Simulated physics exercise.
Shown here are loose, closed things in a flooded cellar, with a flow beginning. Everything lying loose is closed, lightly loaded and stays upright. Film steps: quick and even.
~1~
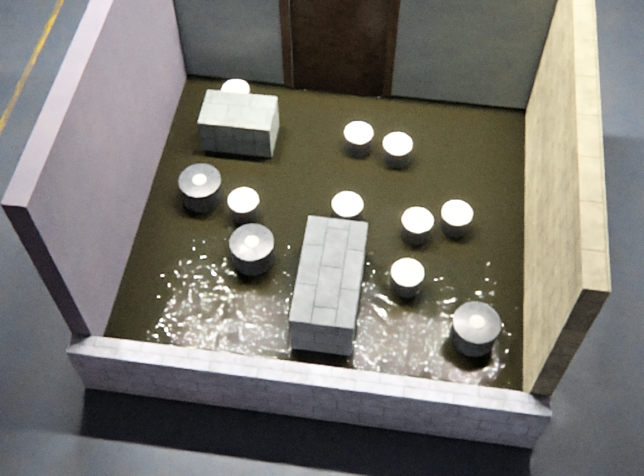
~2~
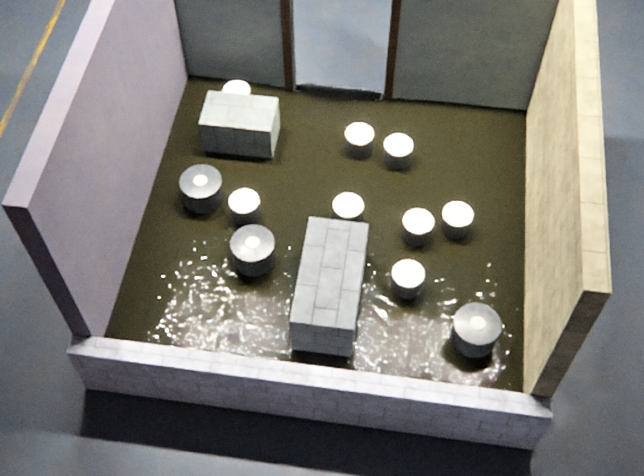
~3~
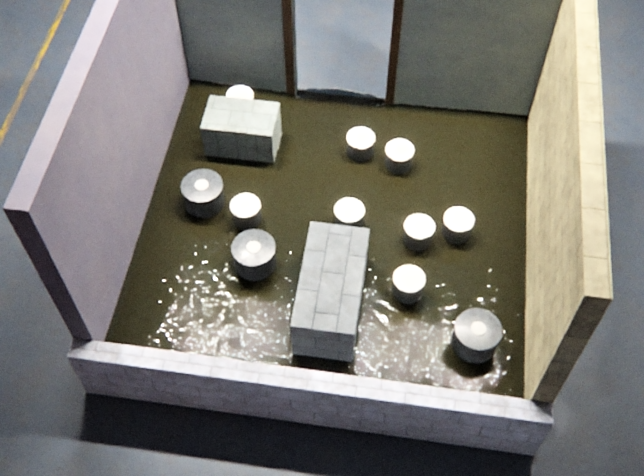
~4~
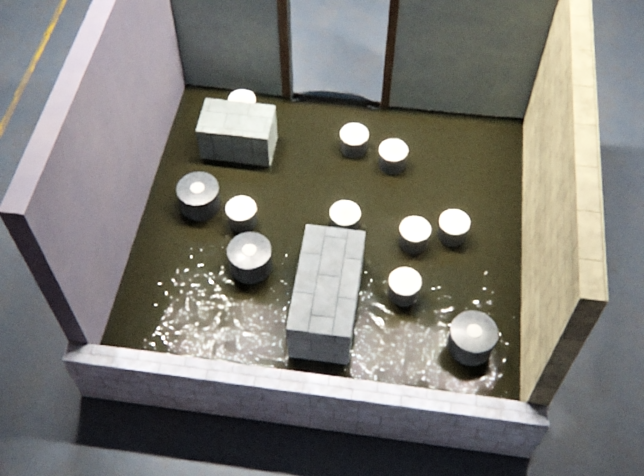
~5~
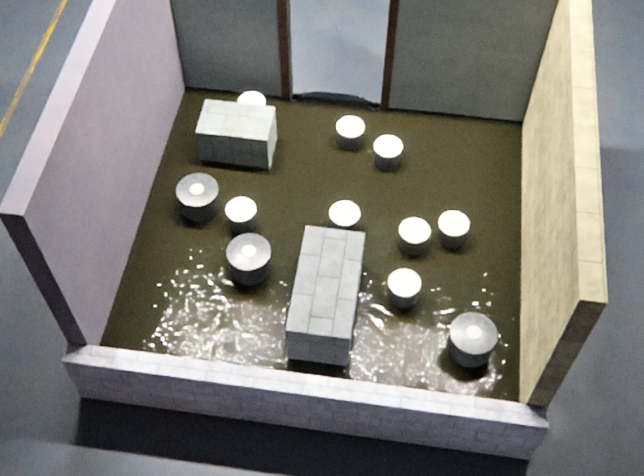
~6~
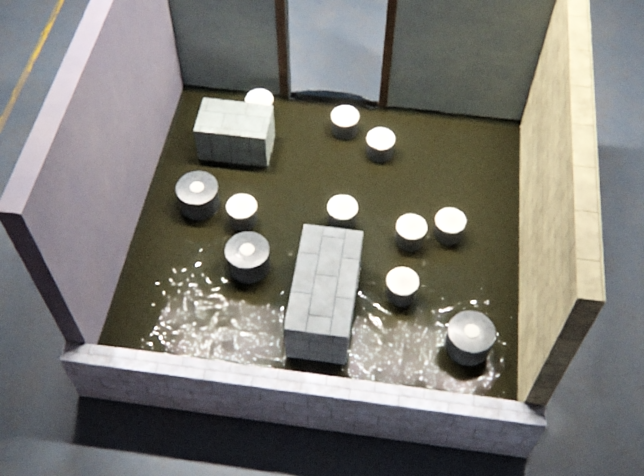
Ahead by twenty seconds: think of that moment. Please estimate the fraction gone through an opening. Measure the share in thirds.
In thirds: Two or more.
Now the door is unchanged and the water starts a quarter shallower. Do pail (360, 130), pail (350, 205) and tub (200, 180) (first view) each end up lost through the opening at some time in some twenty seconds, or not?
Well, in turn they're removed, removed and not removed.
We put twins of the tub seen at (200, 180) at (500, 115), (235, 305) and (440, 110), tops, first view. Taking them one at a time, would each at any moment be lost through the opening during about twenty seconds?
Result list, first to last: Leaves, does not leave, leaves.
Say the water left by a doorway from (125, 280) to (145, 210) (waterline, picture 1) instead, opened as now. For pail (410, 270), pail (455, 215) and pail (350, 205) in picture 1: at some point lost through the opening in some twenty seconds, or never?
Taking them as listed: Never leaves, never leaves, exits.
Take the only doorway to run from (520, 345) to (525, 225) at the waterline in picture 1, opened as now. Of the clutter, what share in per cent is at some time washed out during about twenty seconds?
Estimate: Near 80 per cent.
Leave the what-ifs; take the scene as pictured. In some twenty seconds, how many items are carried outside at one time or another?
That adds up to 8.
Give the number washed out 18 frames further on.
3.
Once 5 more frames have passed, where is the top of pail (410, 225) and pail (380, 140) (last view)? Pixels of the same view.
Close to (405, 202), and close to (350, 93).
A moment on, 1 of 11 are out; 10 afloat.
Next, 3 of 11 are out; 8 afloat.
Later, 7 of 11 are out; 4 afloat.
In the end, 8 of 11 are out; 3 afloat.
